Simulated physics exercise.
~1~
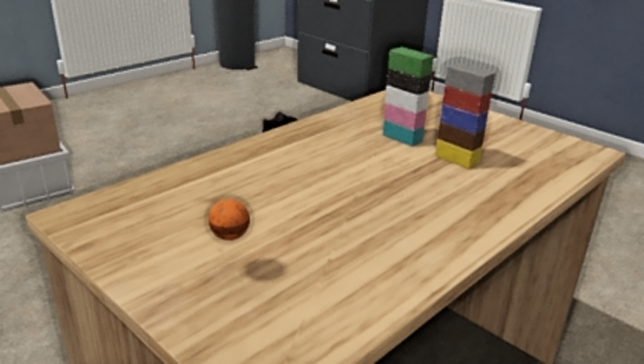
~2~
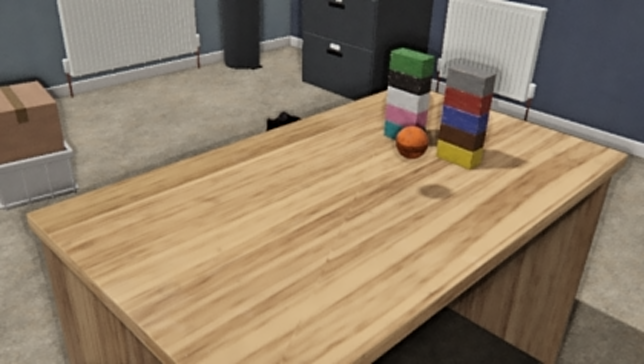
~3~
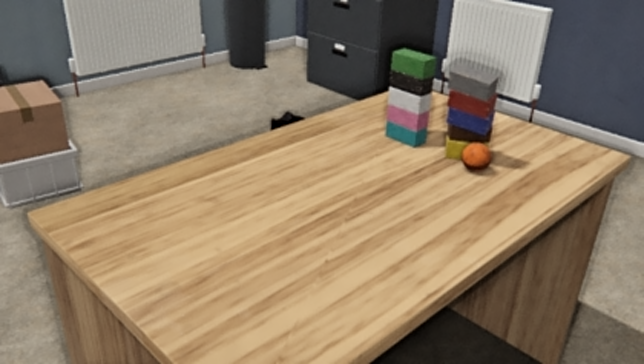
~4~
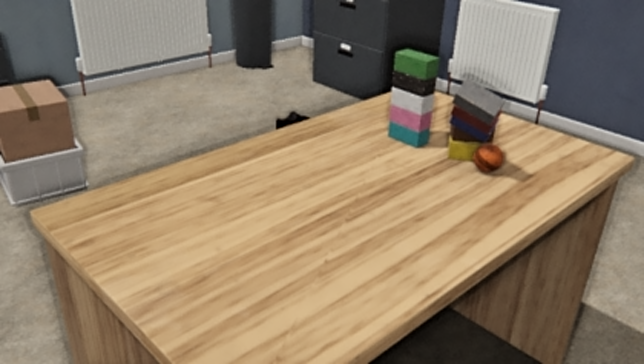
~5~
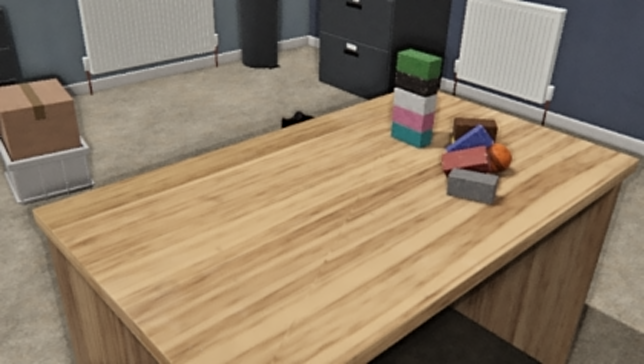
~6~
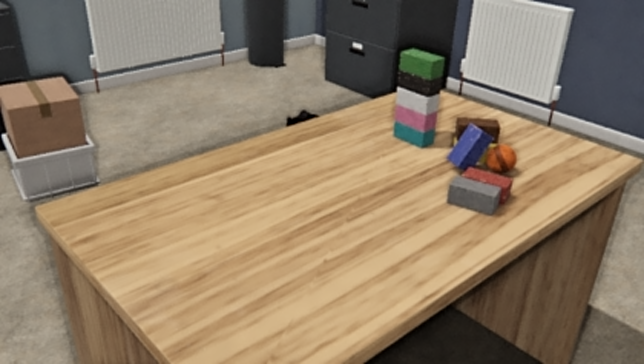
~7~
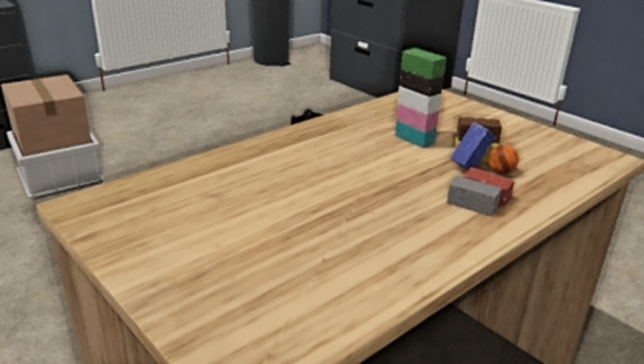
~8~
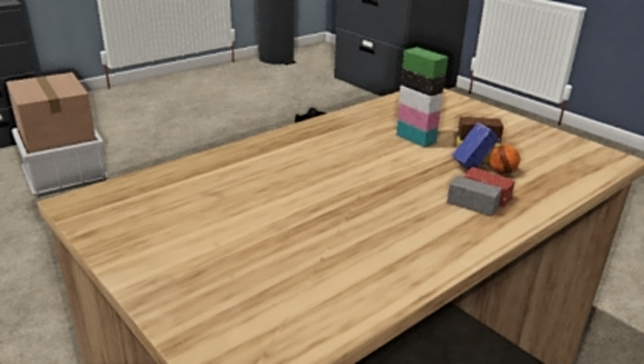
At the start, an orange ball hovers over the left part of a wooden table, while two stacks of coloured blocks stand near the far right end. The ball flies right toward the right-hand stack, which has a grey block on top and a yellow one at its base. As the ball reaches it, the upper blocks twist and tilt, then tumble toward the viewer. The grey and red blocks drop onto the tabletop in front, while the blue one tips beside the ball. Finally, the toppled blocks and ball lie still on the table, and the green-topped stack remains standing.
